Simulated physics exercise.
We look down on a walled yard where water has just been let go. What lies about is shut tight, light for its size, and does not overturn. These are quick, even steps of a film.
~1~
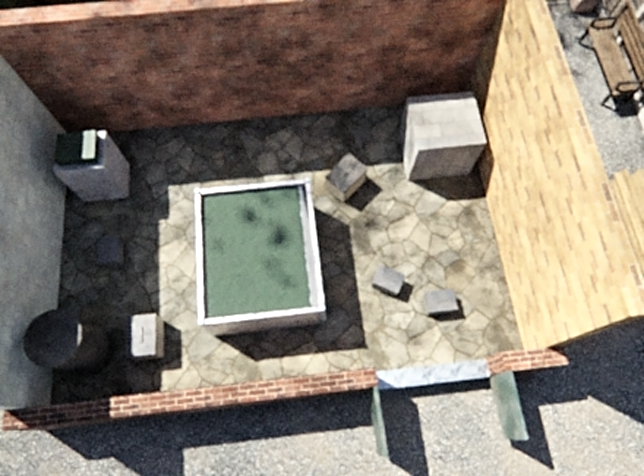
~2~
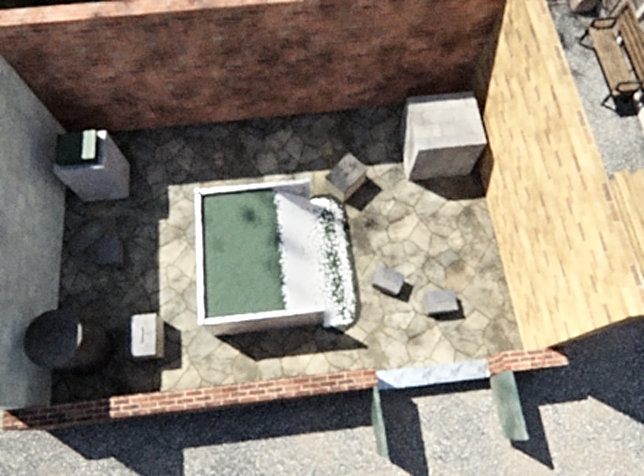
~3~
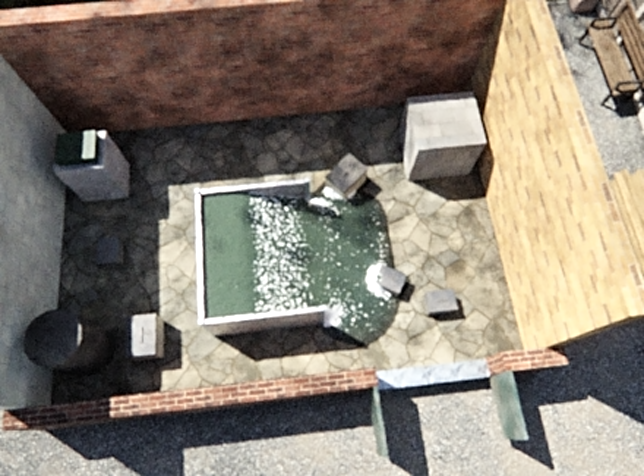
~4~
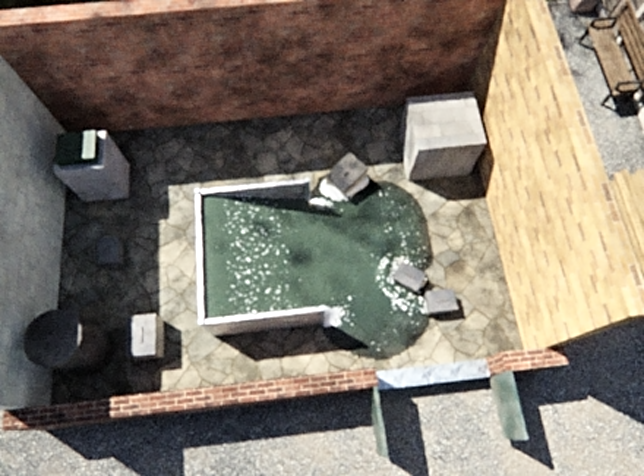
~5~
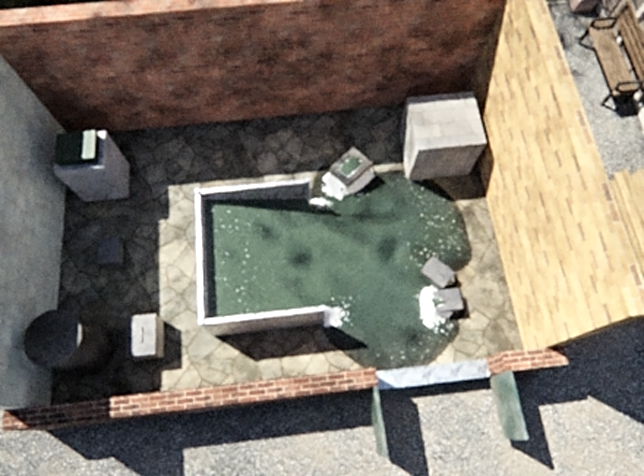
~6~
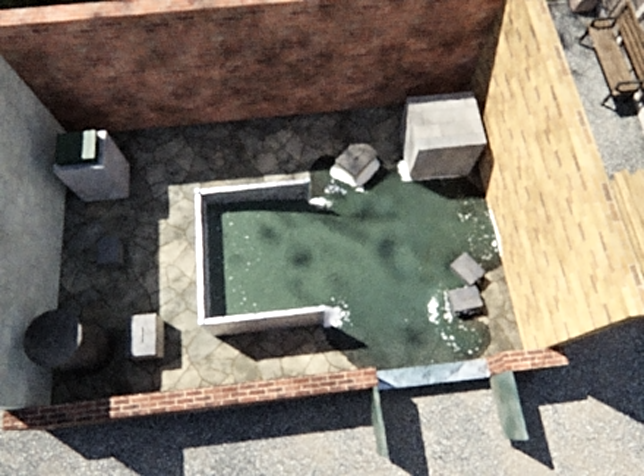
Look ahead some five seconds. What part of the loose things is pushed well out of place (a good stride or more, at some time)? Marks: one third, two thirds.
It is between one and two thirds.
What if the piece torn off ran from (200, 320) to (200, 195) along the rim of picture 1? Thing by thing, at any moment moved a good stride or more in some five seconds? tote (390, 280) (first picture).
My call: Less than that.
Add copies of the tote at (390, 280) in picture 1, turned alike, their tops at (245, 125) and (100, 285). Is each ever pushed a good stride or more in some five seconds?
In that order: Moved that far, under that.
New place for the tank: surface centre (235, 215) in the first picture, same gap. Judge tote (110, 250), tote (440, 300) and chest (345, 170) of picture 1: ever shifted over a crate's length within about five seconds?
In that order: Under that, pushed that far, swept aside.
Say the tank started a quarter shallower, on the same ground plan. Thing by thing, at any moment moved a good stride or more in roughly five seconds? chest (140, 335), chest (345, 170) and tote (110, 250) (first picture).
As listed: Never so far, shifted that much, short of that.
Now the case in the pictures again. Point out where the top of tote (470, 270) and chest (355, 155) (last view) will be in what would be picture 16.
Roughly at (506, 271) and (357, 109).
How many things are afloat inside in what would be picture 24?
I count 1.
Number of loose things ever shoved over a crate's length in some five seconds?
I count 3.
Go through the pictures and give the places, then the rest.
In the first frame, a tote at (389, 279) rests on the ground; a tote at (442, 300), on the bottom; 0 of 5 have shifted.
In the second frame, a tote at (389, 279) rests on the ground; a tote at (442, 300) rests on the ground; 0 of 5 have shifted.
In the third frame, a tote at (390, 278) rests on the ground; a tote at (442, 300) rests on the ground; 0 of 5 have shifted.
In the fourth frame, a tote at (409, 276) rests on the ground, close to its start; a tote at (442, 300), on the bottom; 1 of 5 have shifted.
In the fifth frame, a tote at (438, 272), on the bottom, a stride from its start; a tote at (447, 299) rests on the ground, close to its start; 3 of 5 have shifted.
In the sixth frame, a tote at (468, 268) rests on the ground, a stride from its start; a tote at (466, 298) rests on the ground, a stride from its start; 3 of 5 have shifted.
A moment on, 3 of 5 are well off their spots; 1 afloat.
Next, 3 of 5 are well off their spots; 3 afloat.
Later, 3 of 5 are well off their spots; 1 afloat.
In the end, 3 of 5 are well off their spots, and 3 have been at some point; 1 afloat.
